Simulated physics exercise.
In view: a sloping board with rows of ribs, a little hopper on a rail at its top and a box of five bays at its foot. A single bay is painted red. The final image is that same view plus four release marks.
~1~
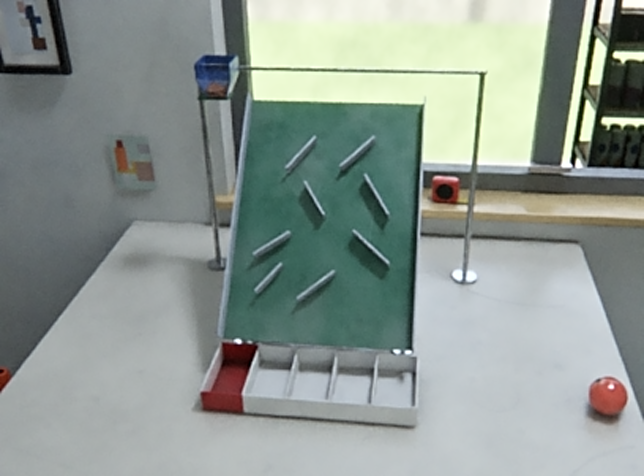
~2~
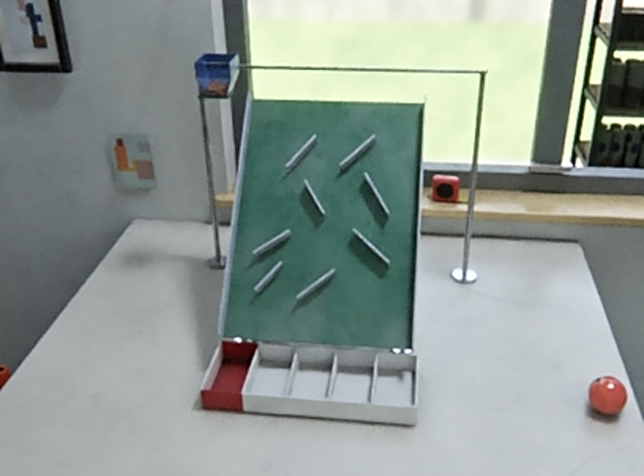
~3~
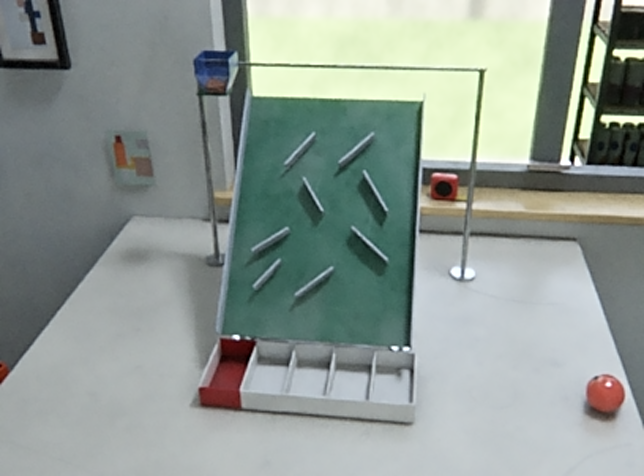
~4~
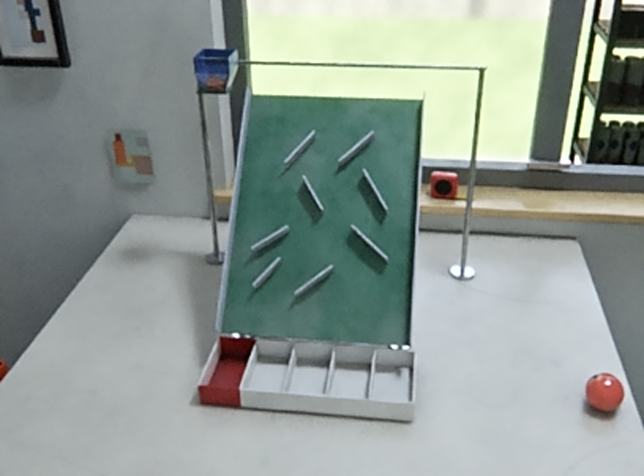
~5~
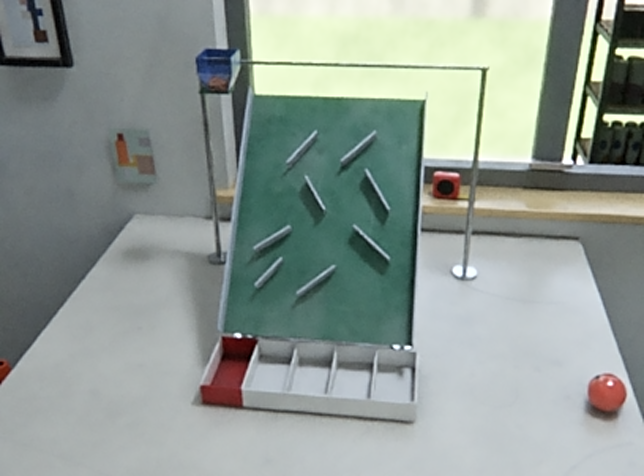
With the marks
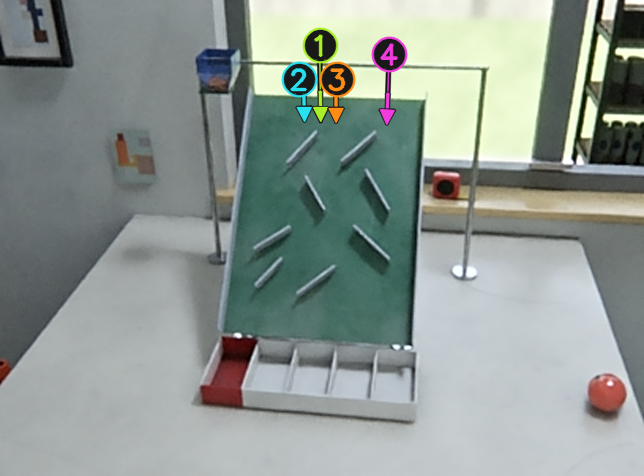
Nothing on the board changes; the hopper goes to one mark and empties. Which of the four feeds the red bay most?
Take 2.
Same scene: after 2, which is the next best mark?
Here it is mark 1.
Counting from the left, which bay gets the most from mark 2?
It is the first one.
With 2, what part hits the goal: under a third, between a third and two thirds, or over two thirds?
Mark 2 gives over two thirds.
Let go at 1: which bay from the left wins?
The first.
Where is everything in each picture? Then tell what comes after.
Hopper near (219, 89), clay pellets, door shut, in the first frame.
Ribs (286, 167) to (316, 135), (340, 165) to (375, 135), (305, 180) to (324, 213), in the second frame.
Ribs (364, 170) to (387, 211), (252, 250) to (288, 228), (352, 227) to (388, 260), in the third frame.
Ribs (253, 285) to (279, 258), (295, 293) to (332, 265), in the fourth frame.
Red bay near (222, 394), number 1 of 5 from the left, in the fifth frame.
On the marked copy, mark 1 meets the board at (320, 116); mark 2 meets the board at (304, 116); mark 3 meets the board at (336, 117); mark 4 meets the board at (387, 119).
With 1, close to half in the red bay, close to half in other bays, only a few held on the board.
With 2, all but a few in the red bay, a small share in other bays.
With 3, a small share in the red bay, all but a few in other bays.
With 4, none at all in the red bay, all but a few in other bays, only a few outside the box.
